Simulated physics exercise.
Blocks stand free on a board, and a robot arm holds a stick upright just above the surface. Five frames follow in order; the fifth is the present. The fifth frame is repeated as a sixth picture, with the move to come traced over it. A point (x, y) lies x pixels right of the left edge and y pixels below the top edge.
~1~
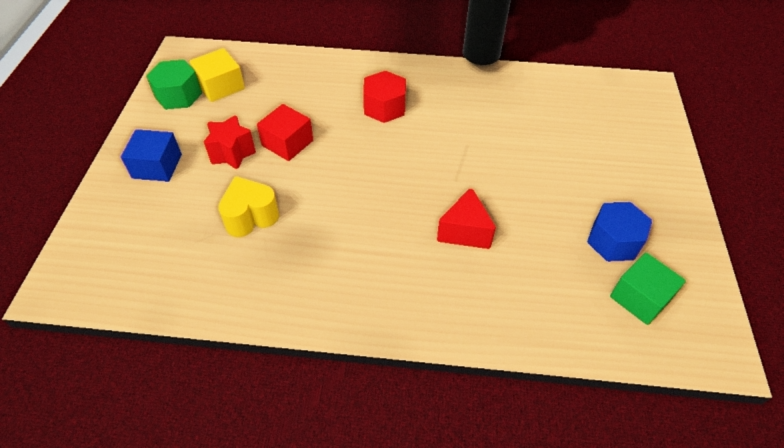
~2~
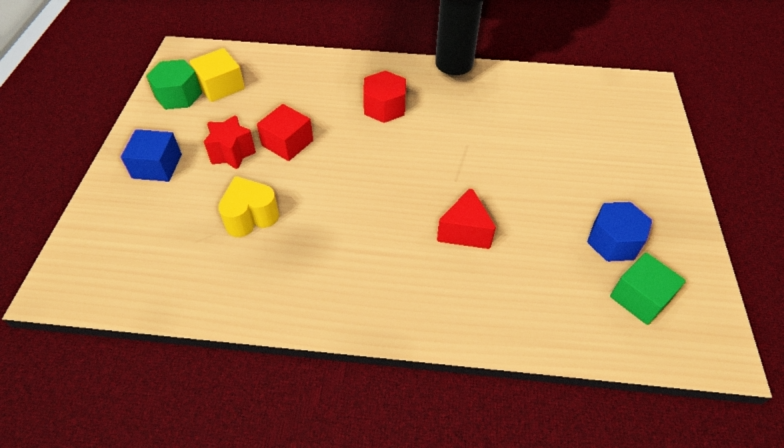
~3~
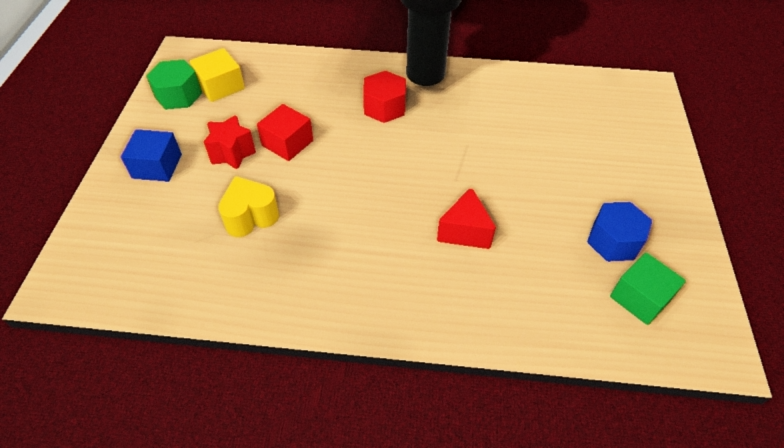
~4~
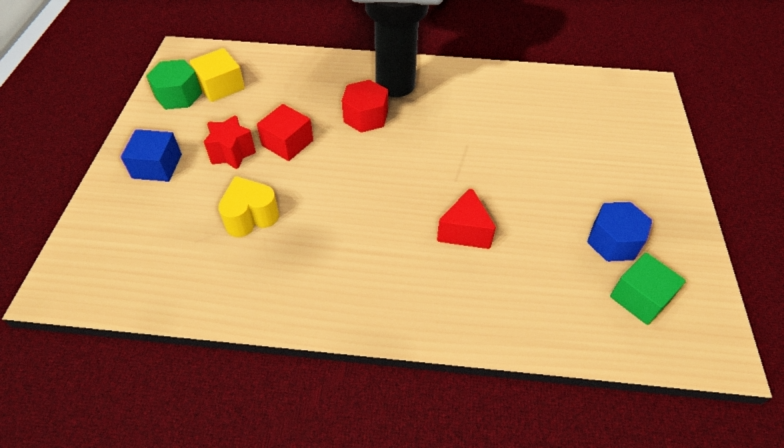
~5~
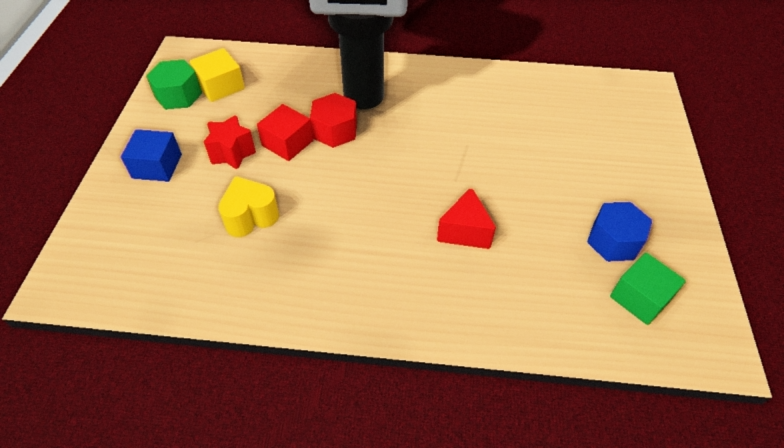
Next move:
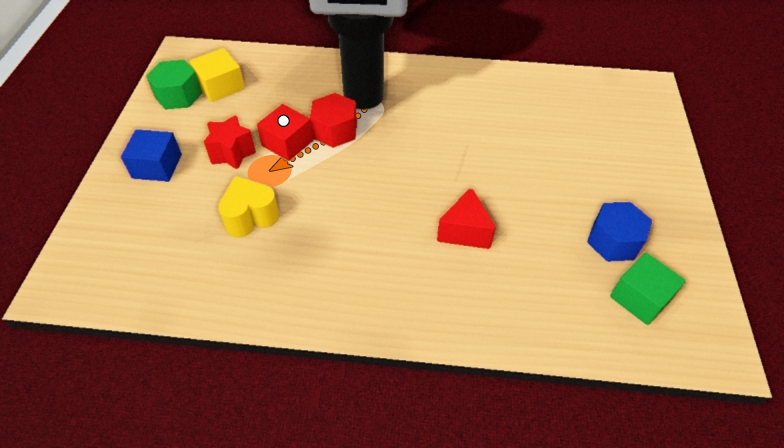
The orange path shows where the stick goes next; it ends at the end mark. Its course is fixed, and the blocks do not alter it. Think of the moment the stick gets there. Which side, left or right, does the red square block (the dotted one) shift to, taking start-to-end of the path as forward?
Picture yourself facing from the start of the path to its end: The red square block moves off to your right.
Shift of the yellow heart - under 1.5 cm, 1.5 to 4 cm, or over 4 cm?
Goes 1.5 to 4 cm.
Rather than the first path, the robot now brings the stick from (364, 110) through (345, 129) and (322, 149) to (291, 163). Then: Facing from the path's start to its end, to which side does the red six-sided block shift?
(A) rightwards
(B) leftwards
Option B.
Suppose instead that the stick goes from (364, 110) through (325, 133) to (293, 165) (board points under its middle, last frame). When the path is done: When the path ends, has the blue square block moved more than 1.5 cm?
The answer is no.
The line goes from (364, 110) through (339, 132) and (306, 151) to (270, 171); the dot is on the red square block.
The first path, step by step. One third of the way, stick at (338, 119); red square block at (267, 131), turned 55° clockwise; red six-sided block at (309, 135).
Two thirds of the way, stick at (303, 139); red star block at (213, 130); red square block at (252, 136), turned 85° clockwise; red six-sided block at (283, 161), turned 15° anticlockwise.
At the end, stick at (267, 158); red star block at (189, 127), turned 20° clockwise; yellow heart at (233, 217), turned 25° clockwise; red square block at (216, 146), turned 115° clockwise; red six-sided block at (262, 184), turned 45° anticlockwise.
